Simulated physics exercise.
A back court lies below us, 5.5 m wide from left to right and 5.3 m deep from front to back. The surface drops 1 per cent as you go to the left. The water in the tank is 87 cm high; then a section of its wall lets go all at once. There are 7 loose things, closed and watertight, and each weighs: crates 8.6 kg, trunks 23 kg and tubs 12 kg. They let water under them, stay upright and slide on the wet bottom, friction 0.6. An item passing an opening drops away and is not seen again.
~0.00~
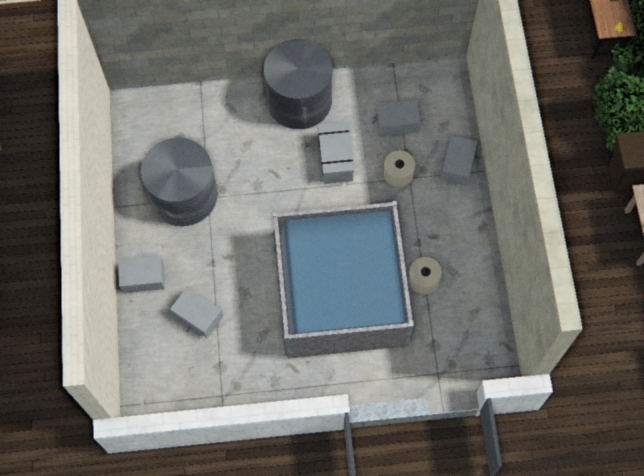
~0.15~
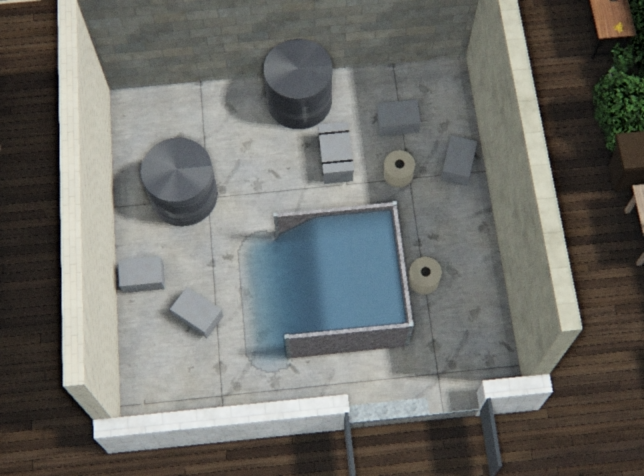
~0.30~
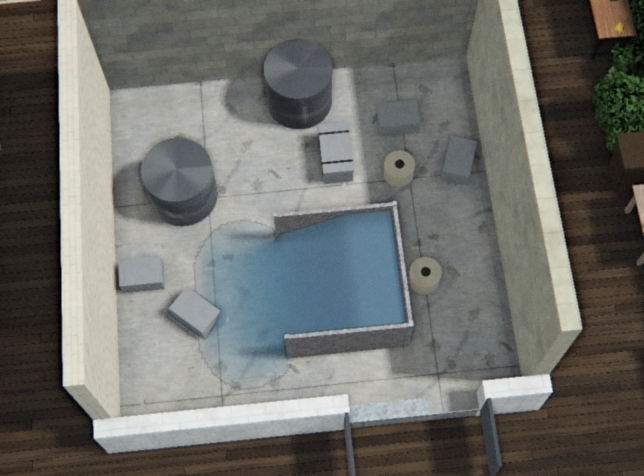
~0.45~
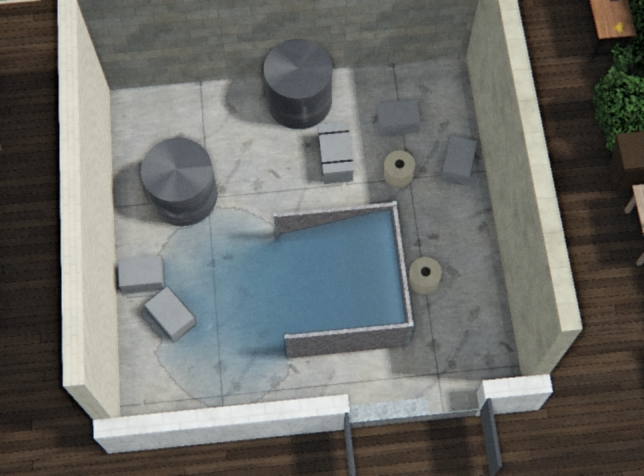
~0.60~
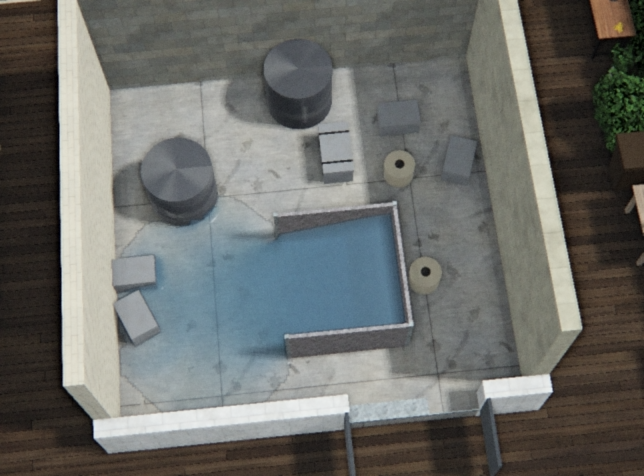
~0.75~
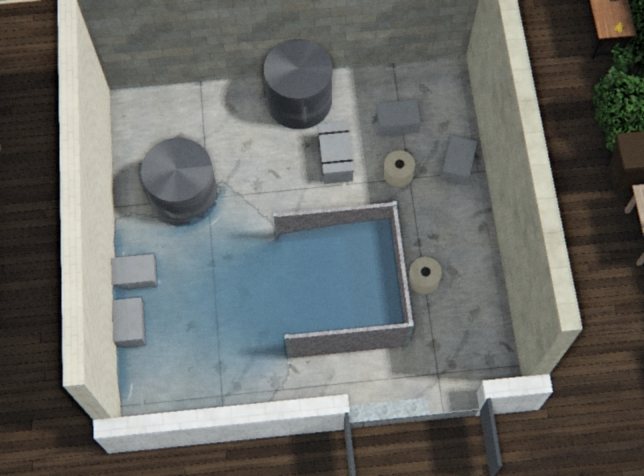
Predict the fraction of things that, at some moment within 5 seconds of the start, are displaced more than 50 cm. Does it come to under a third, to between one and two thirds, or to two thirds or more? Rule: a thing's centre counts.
Between one and two thirds.
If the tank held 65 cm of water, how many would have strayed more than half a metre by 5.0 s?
It would come to 2 of them.
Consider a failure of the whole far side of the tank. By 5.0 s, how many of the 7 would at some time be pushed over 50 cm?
So the tally would be 7.
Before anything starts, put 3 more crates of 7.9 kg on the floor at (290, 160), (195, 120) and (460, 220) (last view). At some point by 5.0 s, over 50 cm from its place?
Respectively: Tops it; tops it; doesn't reach it.
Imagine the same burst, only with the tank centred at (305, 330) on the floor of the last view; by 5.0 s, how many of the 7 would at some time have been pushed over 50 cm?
Count: 3.
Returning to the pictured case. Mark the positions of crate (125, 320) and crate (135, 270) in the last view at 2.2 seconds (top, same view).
First near (133, 348), second near (133, 234).
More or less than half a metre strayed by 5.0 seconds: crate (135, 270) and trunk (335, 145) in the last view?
First farther, second farther.
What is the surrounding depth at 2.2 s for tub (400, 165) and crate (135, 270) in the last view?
Roughly 0 and 31 cm.
After 1.1 s 1 of 7 are over 50 cm from their spots; 2 afloat.
After 2.2 s 1 of 7 are over 50 cm from their spots; 2 afloat.
After 3.5 s 2 of 7 are over 50 cm from their spots; 2 afloat.
After 5.0 s 3 of 7 are over 50 cm from their spots, and 3 have been at some point; 2 afloat.
